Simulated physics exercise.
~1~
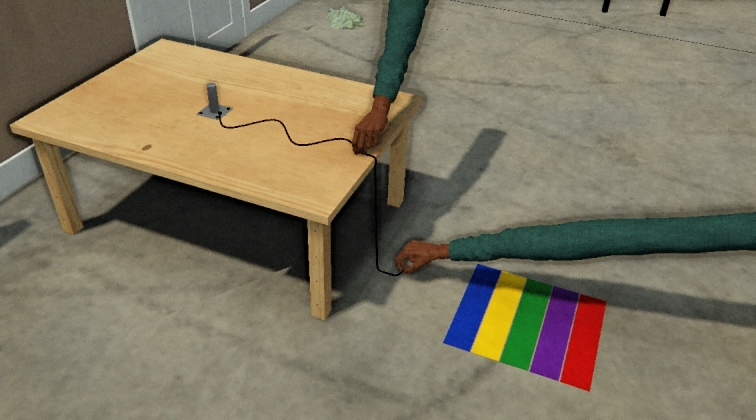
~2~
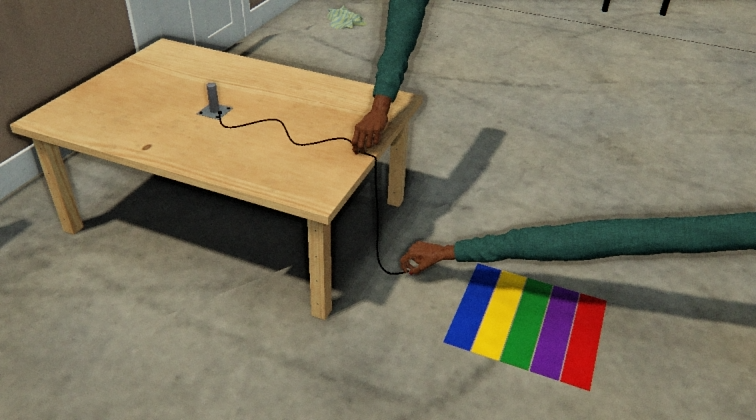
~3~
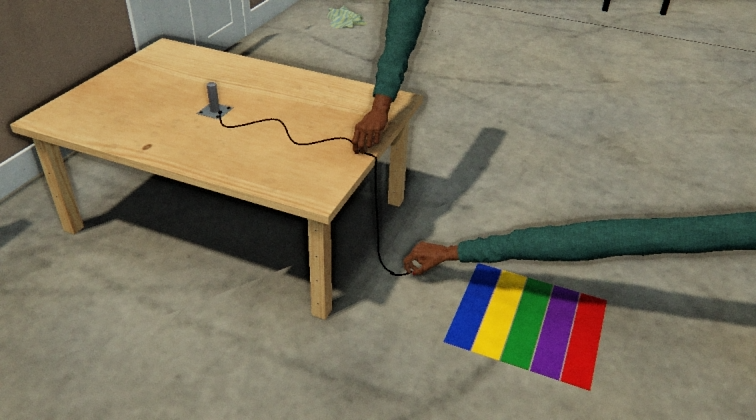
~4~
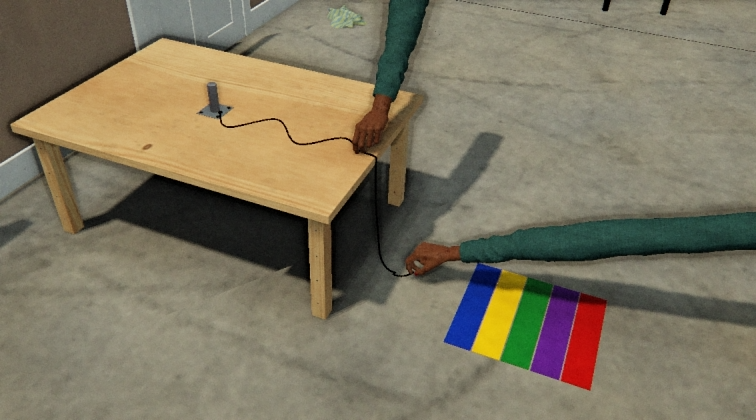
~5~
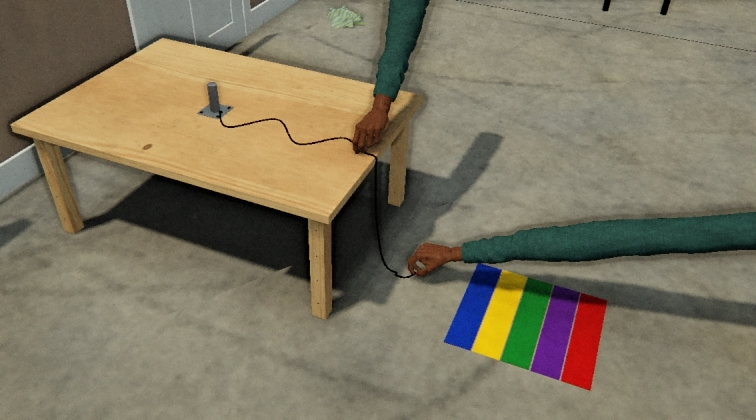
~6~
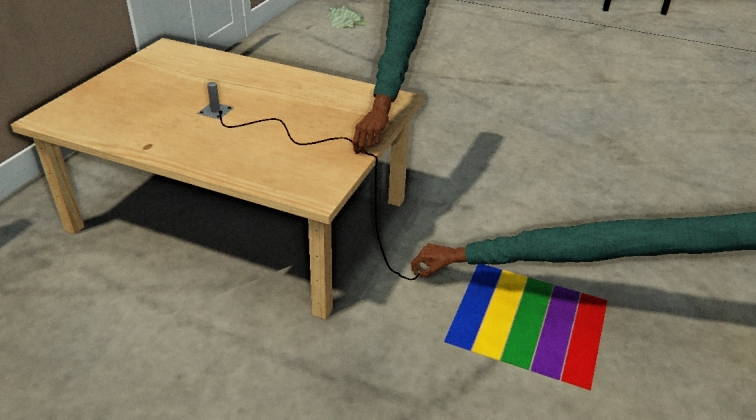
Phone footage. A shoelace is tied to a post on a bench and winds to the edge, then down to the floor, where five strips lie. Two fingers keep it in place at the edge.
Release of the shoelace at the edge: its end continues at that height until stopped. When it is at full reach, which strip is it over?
It is over the purple strip.
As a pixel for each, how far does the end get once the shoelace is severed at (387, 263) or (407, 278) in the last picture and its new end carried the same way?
I'd say somewhere near (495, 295) the first time and near (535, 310) the second time.
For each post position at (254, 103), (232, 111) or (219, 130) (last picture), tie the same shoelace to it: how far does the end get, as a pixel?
Try by try: (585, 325), (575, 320) and (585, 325).
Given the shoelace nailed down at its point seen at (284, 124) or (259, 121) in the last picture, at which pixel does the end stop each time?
Approximately (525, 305) and (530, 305), respectively.
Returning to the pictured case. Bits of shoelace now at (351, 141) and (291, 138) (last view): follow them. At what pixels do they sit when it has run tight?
(390, 168) and (329, 141), approximately.
A little later, end near (503, 299); over yellow.
Next, end near (537, 309); over green.
When it is tight, end near (557, 315); over purple. It halts on the purple strip.
